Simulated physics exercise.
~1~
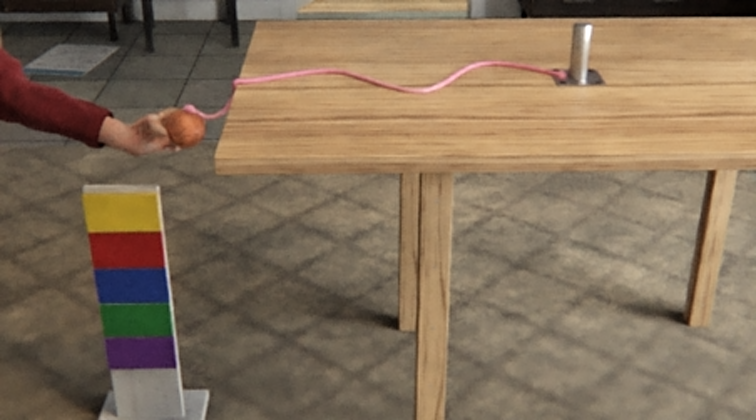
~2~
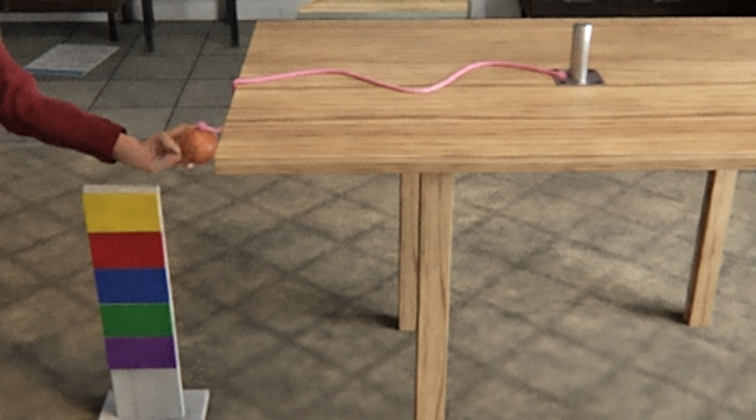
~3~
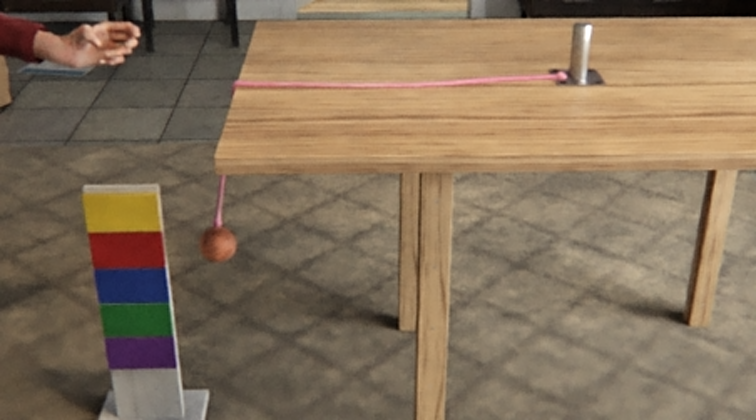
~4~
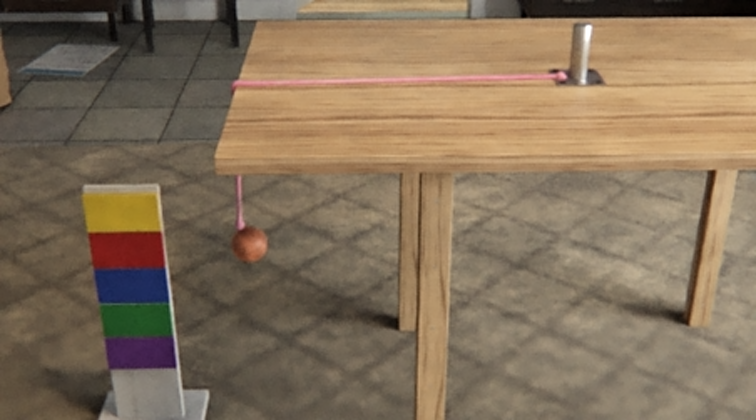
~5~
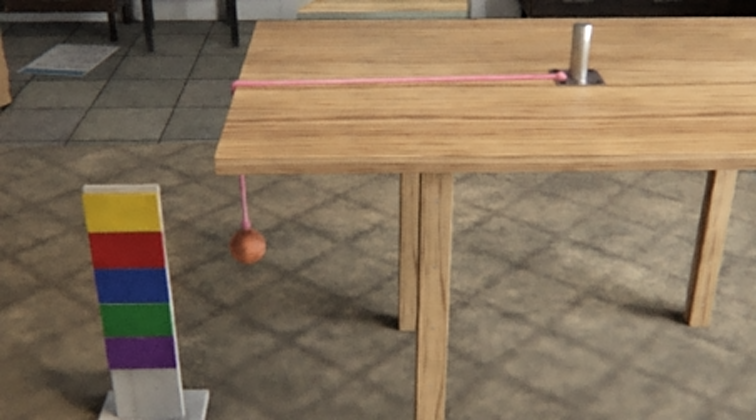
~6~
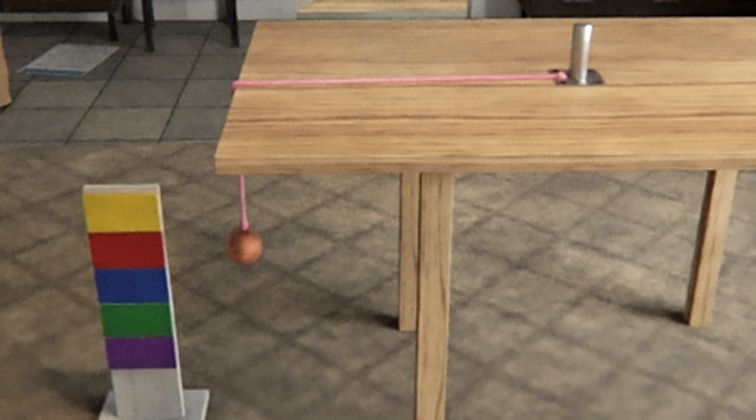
The clip opens with a hand in a red sleeve holding an orange ball just off the left end of a wooden table, its pink lead winding loosely back to a metal post. Below stands an upright board with yellow, red, blue, green and purple bands. The hand shifts the ball slightly right and down, then lets go and draws back to the left. The ball drops below the tabletop and the lead pulls straight across the wood. It swings a little to the right, then settles, hanging still with its middle level with the red band.
